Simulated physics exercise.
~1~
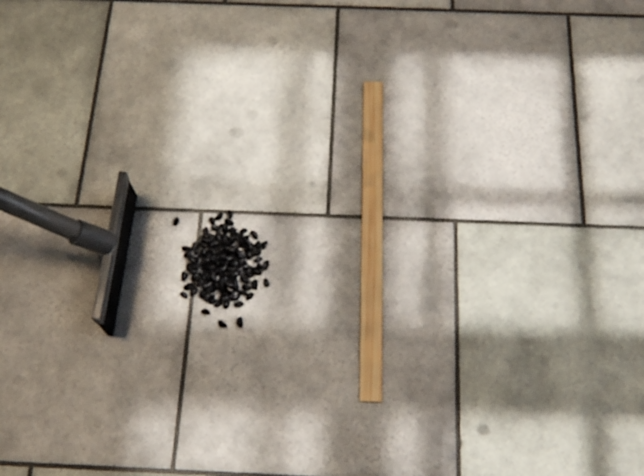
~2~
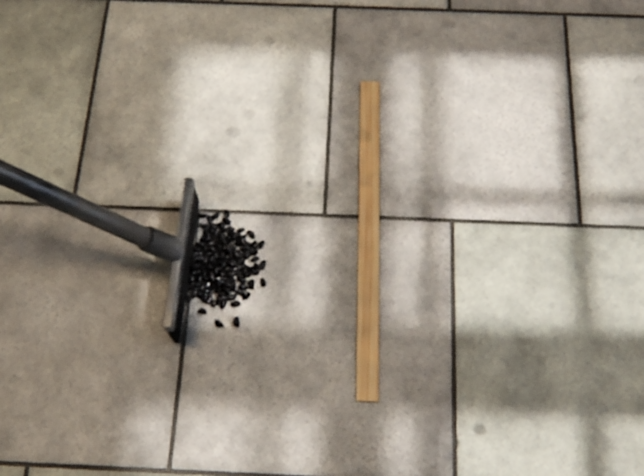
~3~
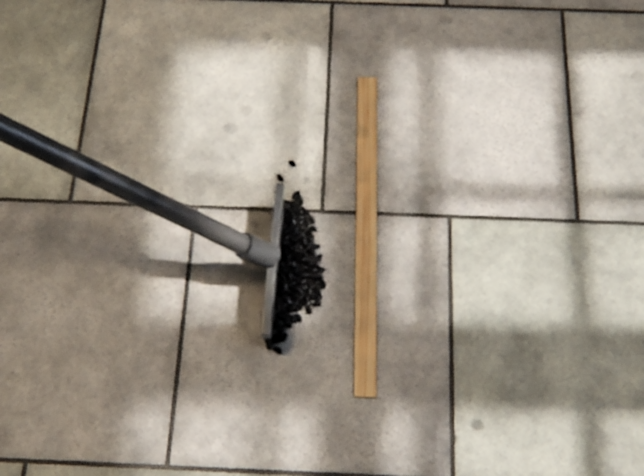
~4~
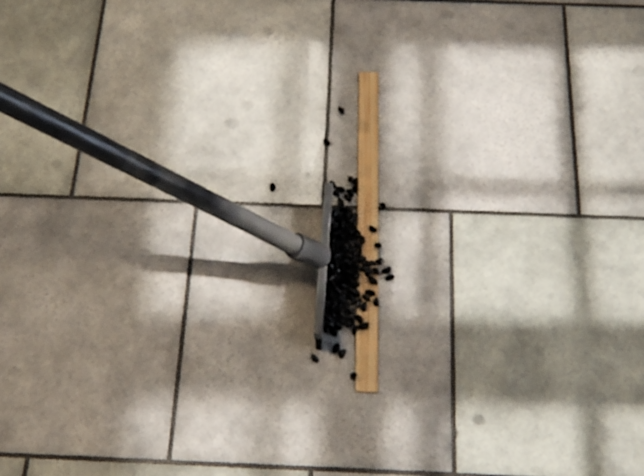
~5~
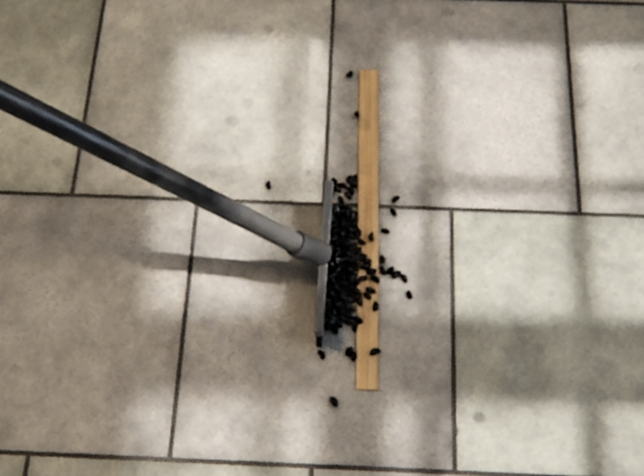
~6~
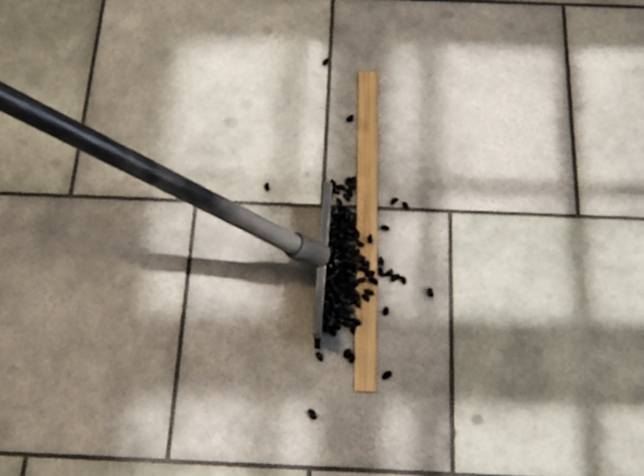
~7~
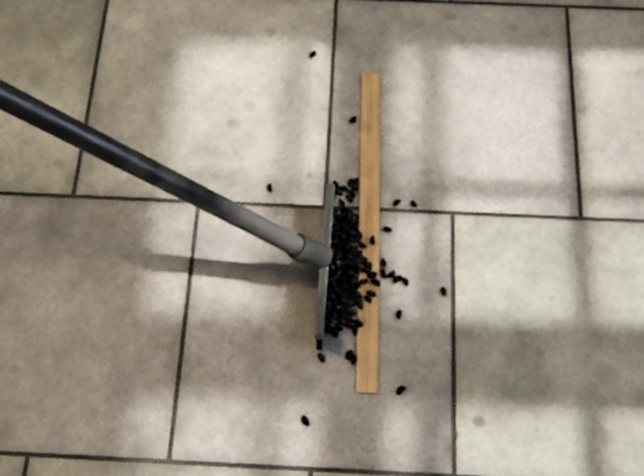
A dark-handled squeegee stands upright at the left on grey floor tiles, seen from above, beside a loose pile of small black beans. A pale wooden strip lies to the right of the pile, and soft patches of light cross the tiles. The squeegee slides right, meets the beans and pushes them into a narrow band along its blade. It stops just short of the strip, with the beans packed against the wood and some spilling onto and over it. A few stray beans roll outward, and most stay bunched between blade and strip.
